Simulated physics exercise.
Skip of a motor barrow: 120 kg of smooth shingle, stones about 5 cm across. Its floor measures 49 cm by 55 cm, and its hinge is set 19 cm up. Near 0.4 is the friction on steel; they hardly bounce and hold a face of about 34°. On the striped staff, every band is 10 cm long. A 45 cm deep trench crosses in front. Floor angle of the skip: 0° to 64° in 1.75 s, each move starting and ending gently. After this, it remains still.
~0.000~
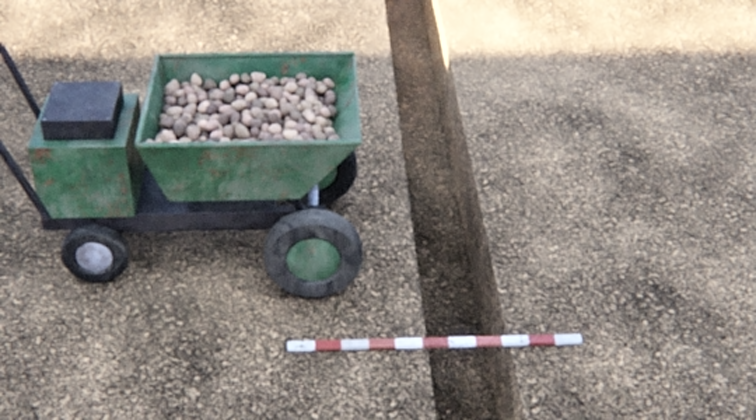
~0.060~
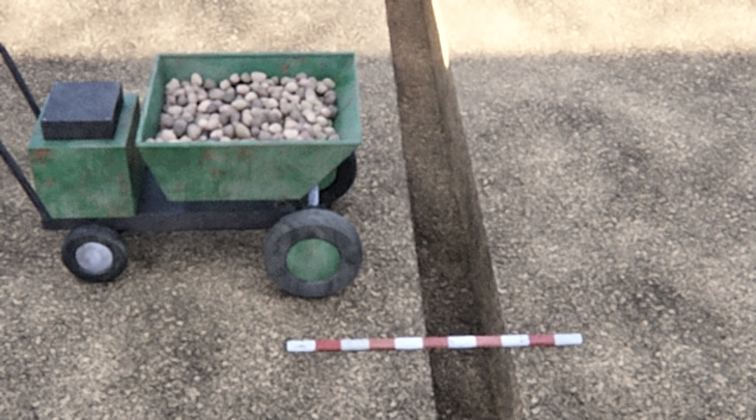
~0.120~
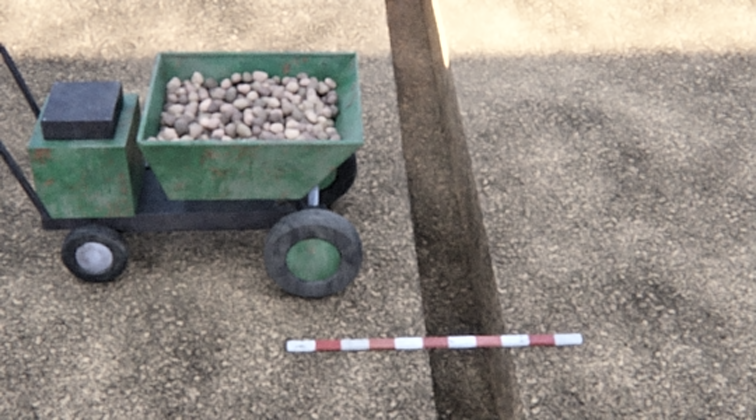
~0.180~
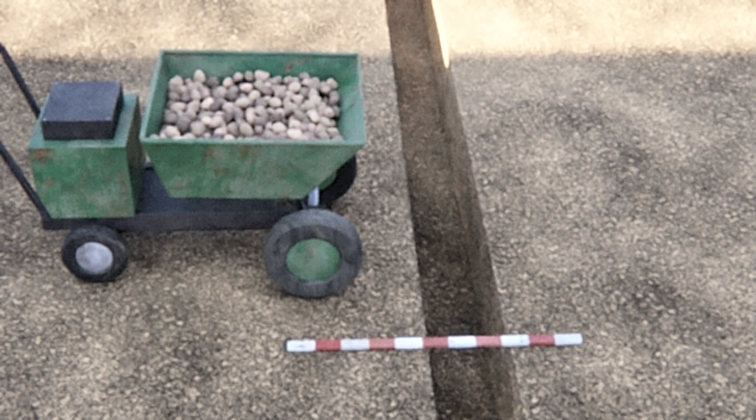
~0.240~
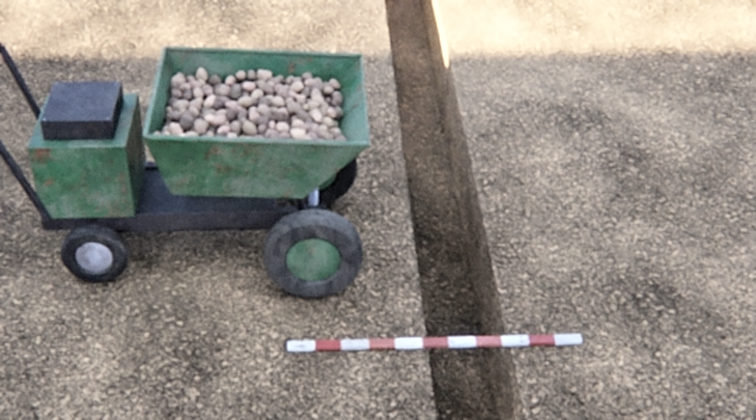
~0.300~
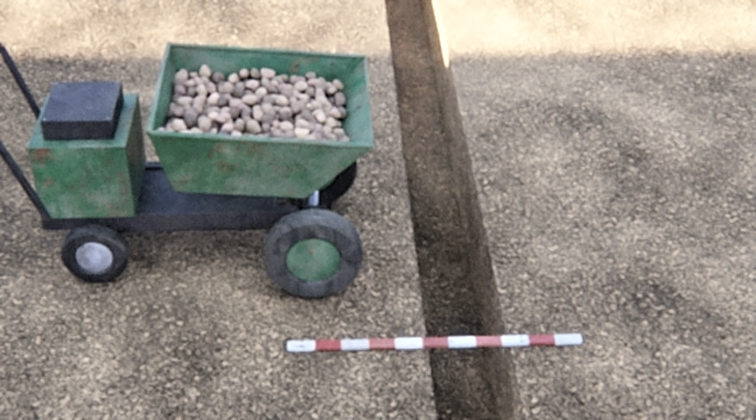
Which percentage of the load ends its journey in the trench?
Roughly 62 per cent.
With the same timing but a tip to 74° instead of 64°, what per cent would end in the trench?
Around 55 per cent would finish in the trench.
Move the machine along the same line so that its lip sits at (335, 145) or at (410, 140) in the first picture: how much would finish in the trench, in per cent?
Result: Close to 90 then close to 20 per cent.
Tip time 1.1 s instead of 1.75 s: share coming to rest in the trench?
My guess is near 55 percent.
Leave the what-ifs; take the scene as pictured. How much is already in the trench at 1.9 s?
Something like 20 in a hundred.
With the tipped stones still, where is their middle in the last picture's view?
Roughly at pixel (470, 305).
After 1.3 s the floor is at 54°; 100 % in the skip; the foremost stones are at (449, 179).
After 1.9 s the floor is at 64°; 56 % in the skip, 22 % in the trench, 22 % past the trench; the foremost stones are at (575, 238).
After 2.2 s the floor is at 64°; 30 % in the skip, 33 % in the trench, 37 % past the trench; the foremost stones are at (654, 248).
After 4.2 s the floor is at 64°; 0 % in the skip, 62 % in the trench, 38 % past the trench; the foremost stones are at (681, 238).
